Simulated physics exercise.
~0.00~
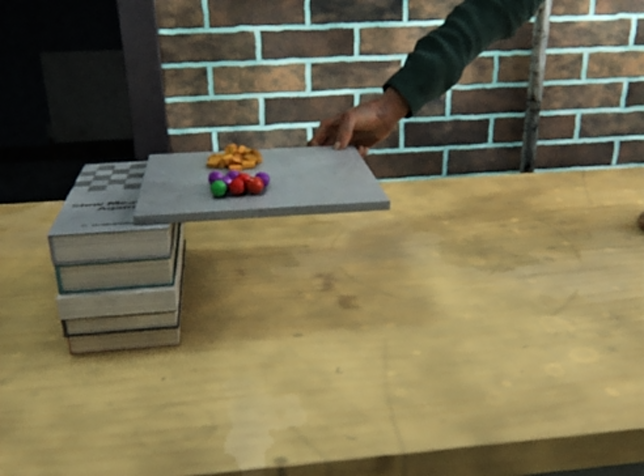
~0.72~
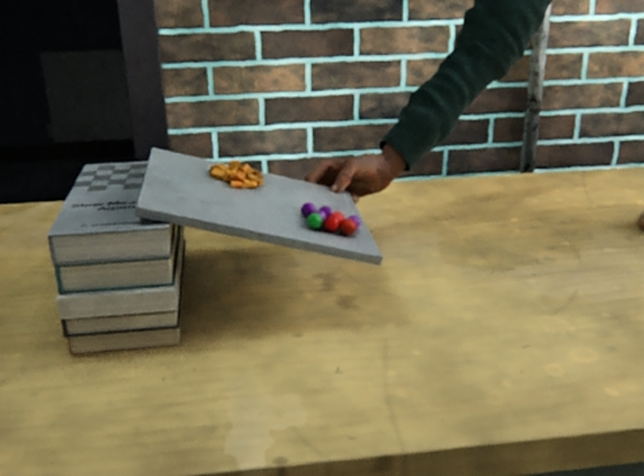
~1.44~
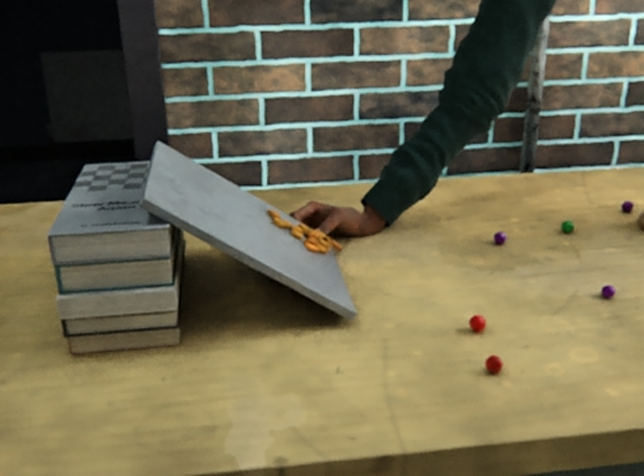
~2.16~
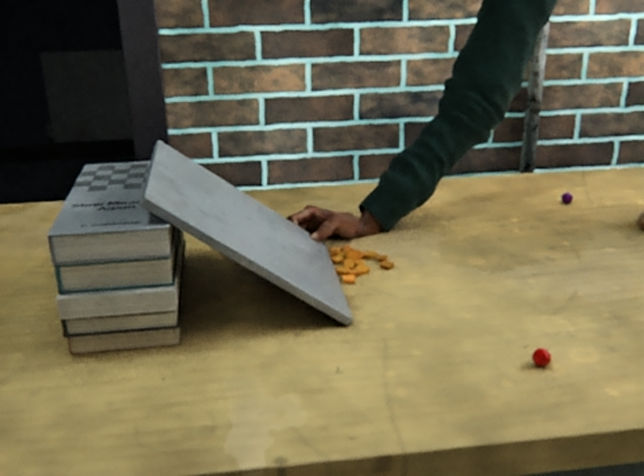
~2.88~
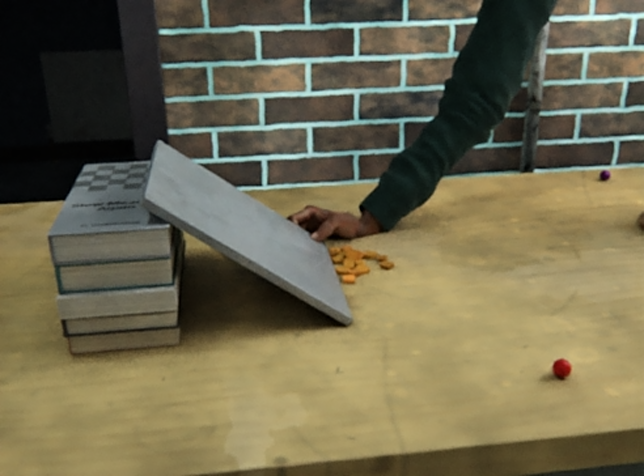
A gray board propped on a stack of books was lowered at one end by a hand, and the colorful balls rolled off across the wooden counter, then the orange pieces slid down and stopped in a small pile at its foot.
